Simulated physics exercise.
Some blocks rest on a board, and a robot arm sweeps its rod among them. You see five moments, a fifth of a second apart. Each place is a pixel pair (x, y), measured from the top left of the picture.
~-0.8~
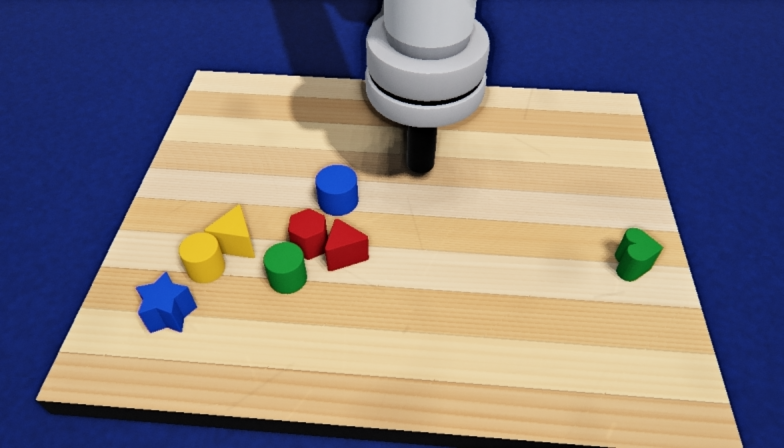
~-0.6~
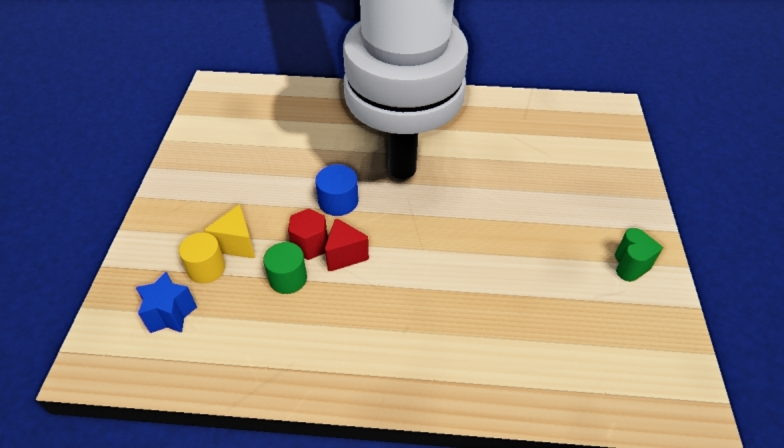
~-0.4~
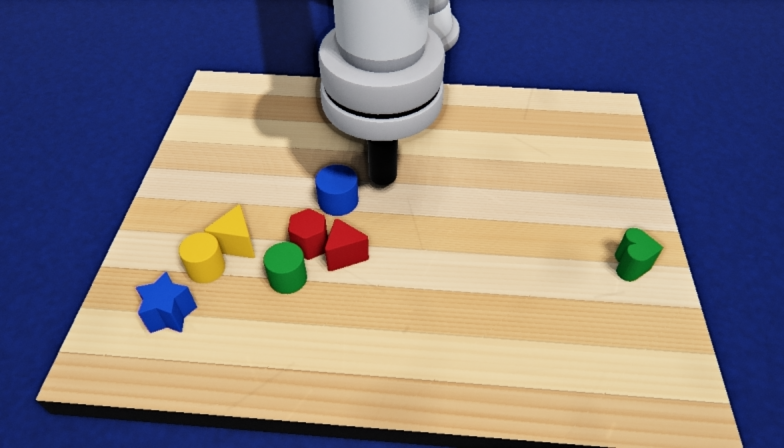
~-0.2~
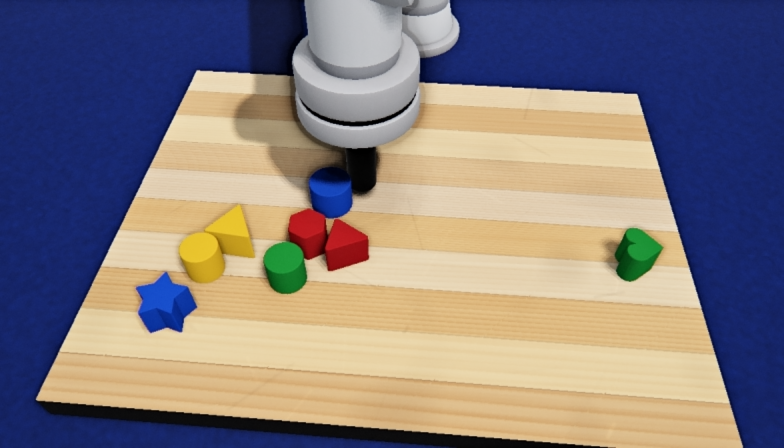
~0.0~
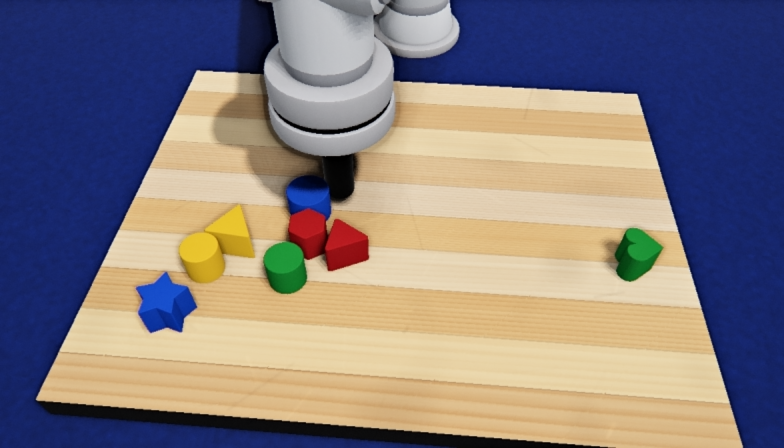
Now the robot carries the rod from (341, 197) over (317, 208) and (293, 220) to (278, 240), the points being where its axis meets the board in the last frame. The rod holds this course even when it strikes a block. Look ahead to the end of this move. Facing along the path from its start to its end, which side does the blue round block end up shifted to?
The right-hand side.
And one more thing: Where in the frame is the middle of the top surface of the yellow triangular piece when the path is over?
It should be at (195, 227) by then.
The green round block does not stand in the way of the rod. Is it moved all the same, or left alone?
At the moment the path ends, the green round block still stands where it did.
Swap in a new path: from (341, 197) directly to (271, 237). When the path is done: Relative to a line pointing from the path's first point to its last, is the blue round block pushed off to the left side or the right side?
Well, taking the path from its start to its end as straight ahead, the blue round block moves to the right.
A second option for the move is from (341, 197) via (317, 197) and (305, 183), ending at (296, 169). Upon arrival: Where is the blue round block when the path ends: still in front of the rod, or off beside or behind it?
I believe the blue round block loses its place ahead of the rod and slips off.
On the path given first. Halfway along, rod (302, 207); blue round block (266, 207).
At the end, rod (276, 233); yellow round block (186, 254); yellow triangular piece (195, 227); green round block unmoved; red six-sided block (307, 225), turned 15° anticlockwise; blue round block (234, 224).
